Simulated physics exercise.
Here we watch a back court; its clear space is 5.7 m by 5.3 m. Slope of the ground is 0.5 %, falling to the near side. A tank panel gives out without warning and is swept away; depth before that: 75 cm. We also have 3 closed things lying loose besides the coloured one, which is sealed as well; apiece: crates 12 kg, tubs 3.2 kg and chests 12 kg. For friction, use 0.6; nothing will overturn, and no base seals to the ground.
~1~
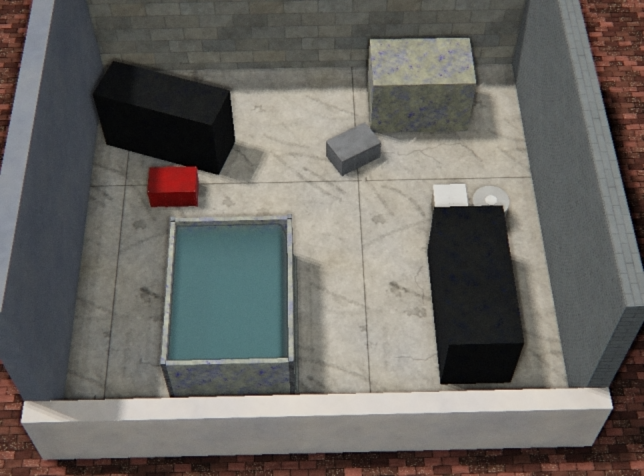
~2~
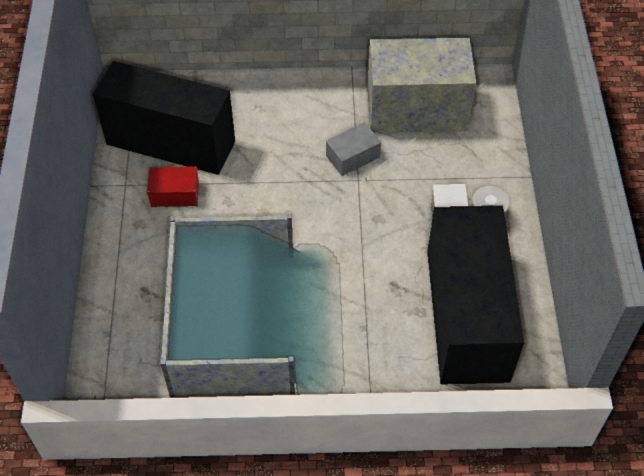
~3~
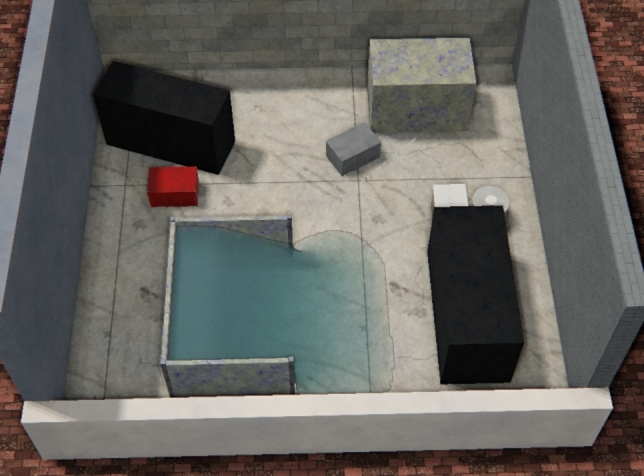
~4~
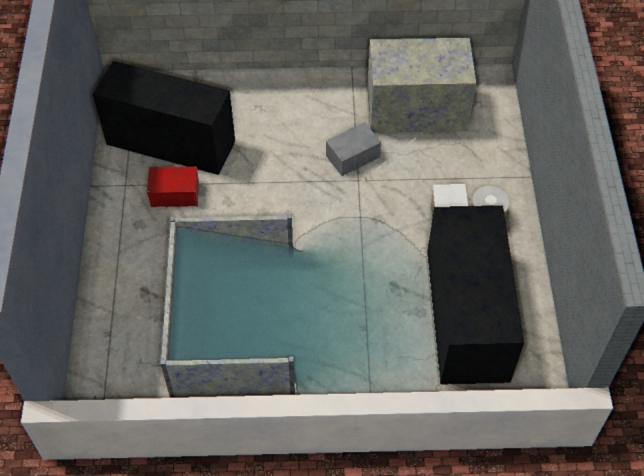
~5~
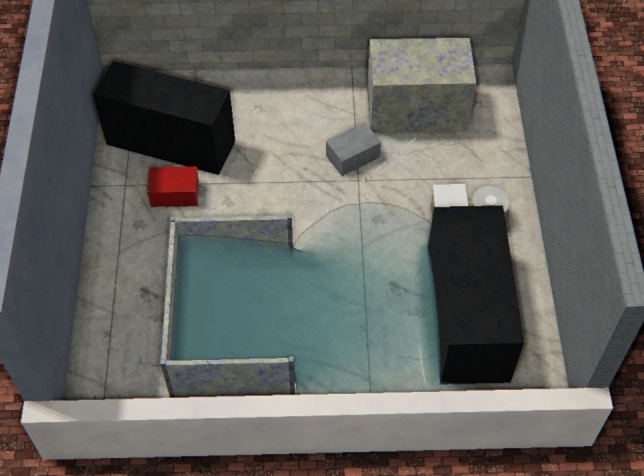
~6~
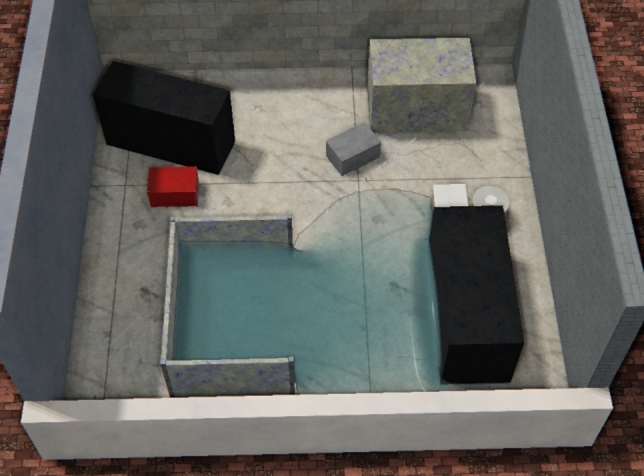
Walled back court with a tank losing its right side, water spreading across the paving to a black block, loose objects staying still.
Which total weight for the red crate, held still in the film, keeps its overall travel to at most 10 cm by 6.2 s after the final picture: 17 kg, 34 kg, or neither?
17 kg.
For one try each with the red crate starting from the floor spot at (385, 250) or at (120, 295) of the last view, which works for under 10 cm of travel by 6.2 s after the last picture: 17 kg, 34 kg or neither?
One by one: No mass suffices; lighter mass suffices.
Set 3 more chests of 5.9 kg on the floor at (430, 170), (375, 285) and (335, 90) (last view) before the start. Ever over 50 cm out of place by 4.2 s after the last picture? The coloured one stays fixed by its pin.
First one went beyond, second went beyond, third went beyond.
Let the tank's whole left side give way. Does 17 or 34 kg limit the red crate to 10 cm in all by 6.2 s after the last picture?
Well, in that case neither one does it.
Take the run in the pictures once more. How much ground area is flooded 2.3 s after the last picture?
Some 19 m2 of it.
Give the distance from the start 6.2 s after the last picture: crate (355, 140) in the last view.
In that order: 300 cm.
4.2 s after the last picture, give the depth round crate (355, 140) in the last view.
I'd say some 7 cm.
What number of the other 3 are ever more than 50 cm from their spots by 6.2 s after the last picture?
I get 3.
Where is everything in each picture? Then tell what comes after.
The red crate at (172, 179) rests on the ground; 2.4 m2 under water; 0 of 4 have shifted, in the first picture.
The red crate at (172, 179), on the bottom; water covers 3.5 m2; 0 of 4 have shifted, in the second picture.
The red crate at (172, 179), on the bottom; water covers 4.9 m2; 0 of 4 have shifted, in the third picture.
The red crate at (172, 179) rests on the ground; water covers 6.5 m2; 0 of 4 have shifted, in the fourth picture.
The red crate at (172, 179) rests on the ground; water covers 7.1 m2; 0 of 4 have shifted, in the fifth picture.
The red crate at (172, 179) rests on the ground; water covers 7.8 m2; 0 of 4 have shifted, in the sixth picture.
Then, 0.6 s after the last picture the red crate would be 0 cm from its start with 17 kg and 0 cm from its start with 34 kg; 0 cm of water round it then.
Then, 2.3 s after the last picture the red crate would be 0 cm from its start with 17 kg and 0 cm from its start with 34 kg; 0 cm of water round it then.
Then, 4.2 s after the last picture the red crate would be 0 cm from its start with 17 kg and 0 cm from its start with 34 kg; 1 cm of water round it then.
Then, 6.2 s after the last picture the red crate would be 0 cm from its start with 17 kg and 0 cm from its start with 34 kg; 6 cm of water round it then.
